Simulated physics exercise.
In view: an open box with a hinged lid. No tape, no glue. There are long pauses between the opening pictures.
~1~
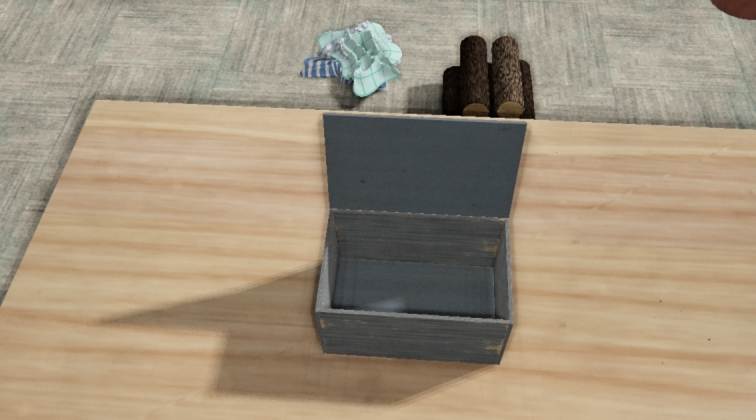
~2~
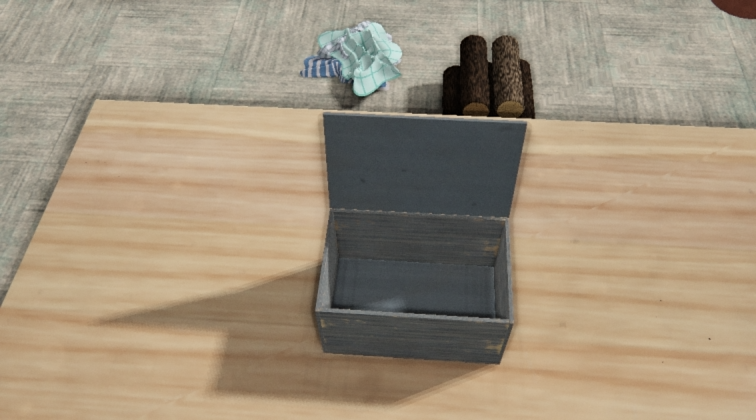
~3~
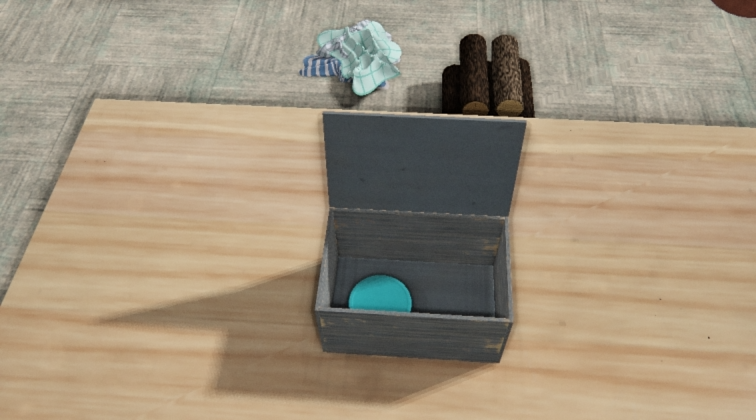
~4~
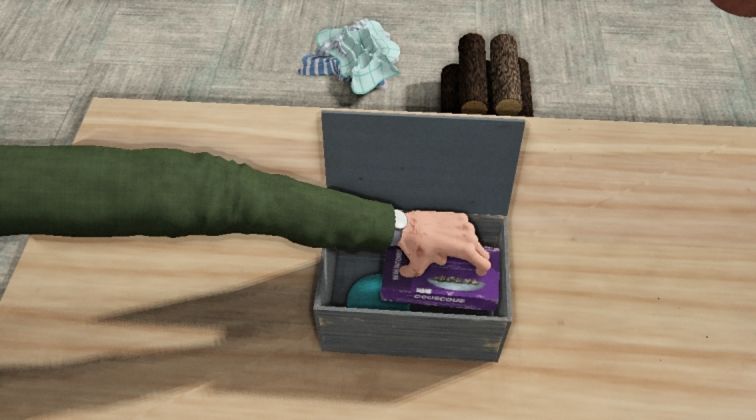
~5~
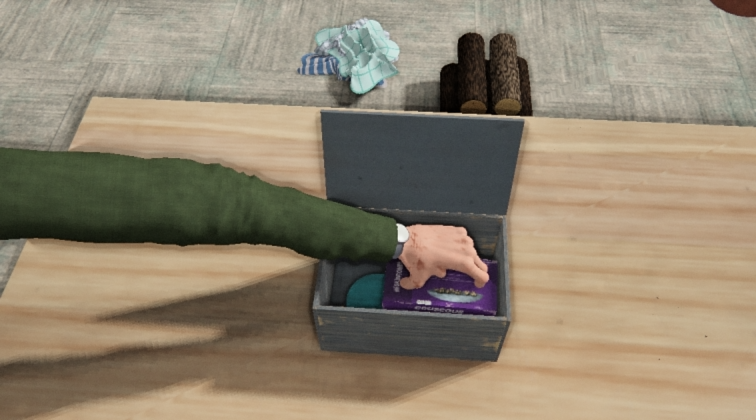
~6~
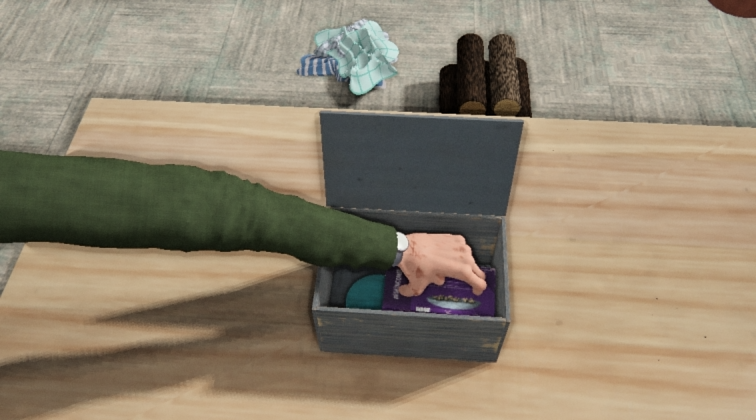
A teal disc appears in the open box, then a hand lowers a purple packet inside.
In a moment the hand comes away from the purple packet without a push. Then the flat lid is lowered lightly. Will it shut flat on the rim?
In the end the lid sits on the rim.
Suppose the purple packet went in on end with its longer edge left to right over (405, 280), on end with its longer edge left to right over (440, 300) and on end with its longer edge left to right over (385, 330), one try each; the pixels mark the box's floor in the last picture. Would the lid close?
First, it stays ajar; second, it stays ajar; third, it will not close.
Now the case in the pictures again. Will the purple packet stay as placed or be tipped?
It ends up tilted.
Then, 1.40 s later than the last frame, lid 72° above the rim; purple packet tilted by 24° near (438, 299).
Then, 1.90 s later than the last frame, lid 32° above the rim; purple packet tilted by 24° near (438, 299).
When it is over, lid shut; left askew, purple packet; turquoise tub as before. End places, in pixels of the last picture, purple packet near (438, 299).
